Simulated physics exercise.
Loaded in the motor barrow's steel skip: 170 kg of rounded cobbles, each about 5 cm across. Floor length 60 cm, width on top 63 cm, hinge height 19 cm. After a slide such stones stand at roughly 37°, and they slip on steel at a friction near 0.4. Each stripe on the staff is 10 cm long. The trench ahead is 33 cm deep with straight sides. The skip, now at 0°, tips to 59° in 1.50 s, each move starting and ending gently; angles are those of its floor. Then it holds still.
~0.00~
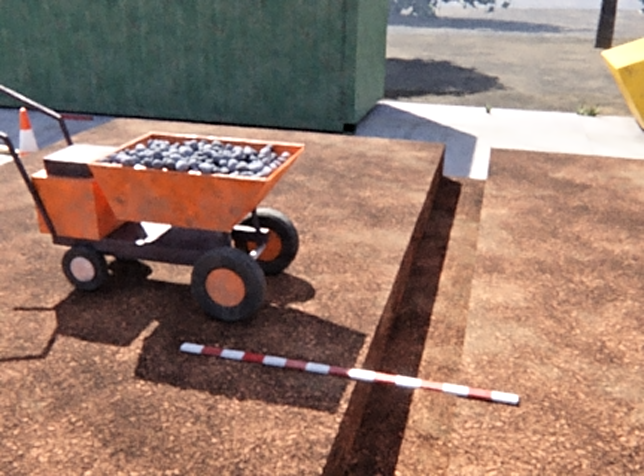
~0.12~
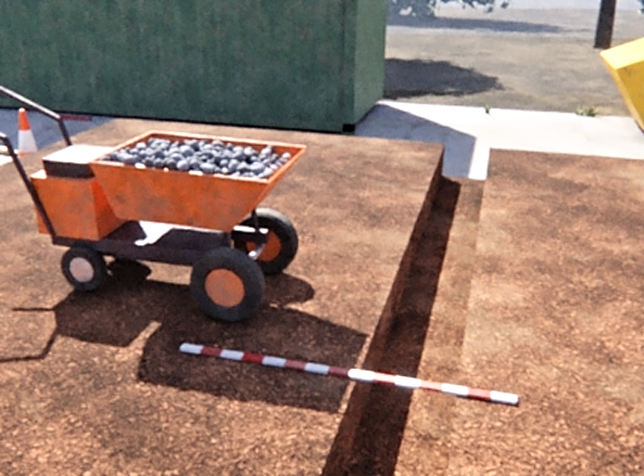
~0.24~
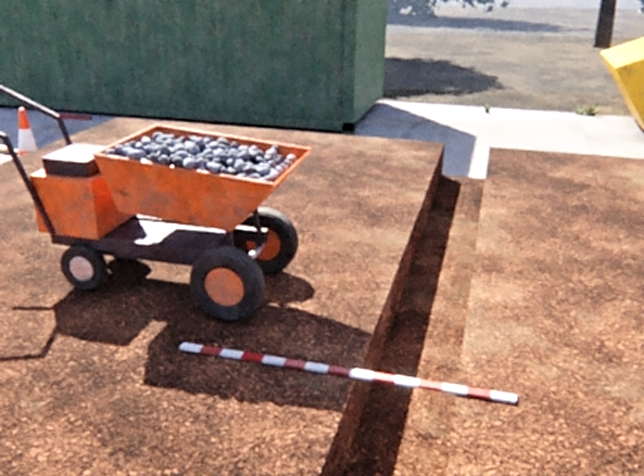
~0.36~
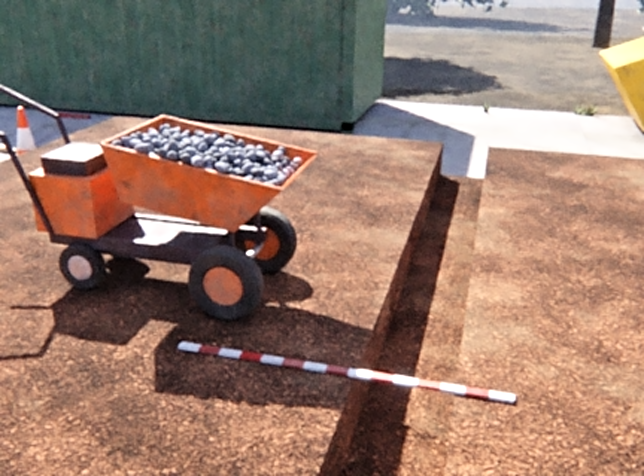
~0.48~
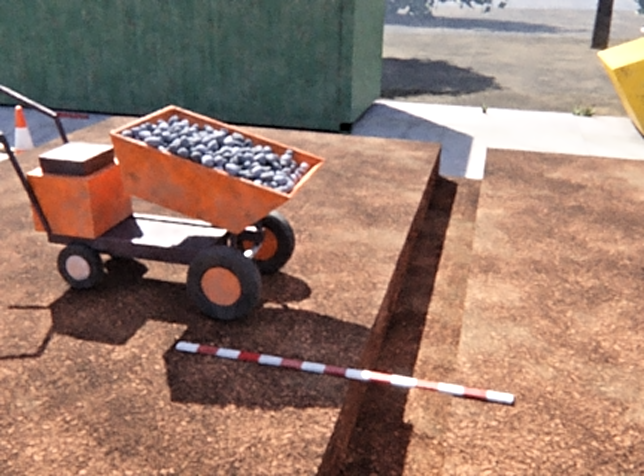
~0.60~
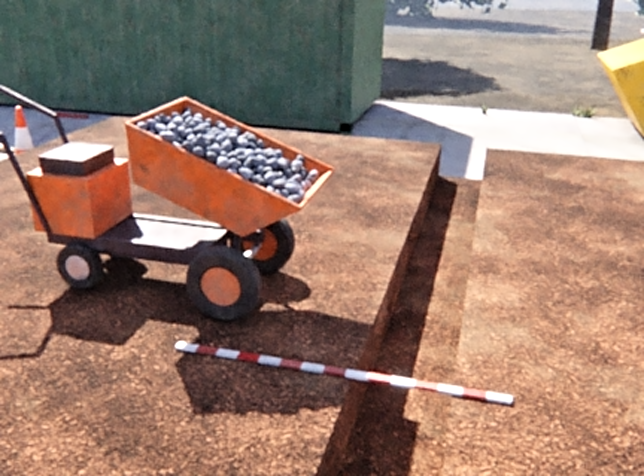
The orange skip on a small wheeled barrow, heaped with grey stones, tilted slowly at first and then more steeply, its back rising and its front lip dipping toward the trench on the right.
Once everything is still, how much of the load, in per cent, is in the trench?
Close to 67 in a hundred.
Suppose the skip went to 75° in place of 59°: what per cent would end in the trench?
In that case some 90 per cent.
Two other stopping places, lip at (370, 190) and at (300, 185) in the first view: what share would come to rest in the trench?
First some 30, then 70 per cent.
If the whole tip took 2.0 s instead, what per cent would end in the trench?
Then about 65 per cent.
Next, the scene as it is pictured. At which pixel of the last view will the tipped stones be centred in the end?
Near (409, 361).
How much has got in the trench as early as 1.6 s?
About 20 per cent by then.
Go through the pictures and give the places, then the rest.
In the first frame, the skip is at 0°, its lip at (266, 181); the top of the load is at (206, 150).
The second frame shows lip at (267, 183), floor tilted 1°, highest stones at (197, 150); the stones move at 0.2 m/s on average.
The third frame shows lip at (273, 185), floor tilted 4°, highest stones at (177, 143); the stones move at 0.3 m/s on average.
The fourth frame shows lip at (281, 190), floor tilted 9°, highest stones at (166, 135); the stones move at 0.4 m/s on average.
In the fifth frame, the skip is at 14°, its lip at (290, 198); the top of the load is at (171, 126); the stones move at 0.5 m/s on average.
The sixth frame shows lip at (301, 209), floor tilted 21°, highest stones at (185, 120); the stones move at 0.5 m/s on average.
After 1.1 s the floor is at 50°; 100 % in the skip; the foremost stones are at (351, 238).
After 1.6 s the floor is at 59°; 75 % in the skip, 7 % short of the trench, 18 % in the trench; the foremost stones are at (438, 387).
After 2.0 s the floor is at 59°; 52 % in the skip, 7 % short of the trench, 40 % in the trench; the foremost stones are at (451, 377).
After 3.9 s the floor is at 59°; 25 % in the skip, 8 % short of the trench, 67 % in the trench; the foremost stones are at (450, 380).
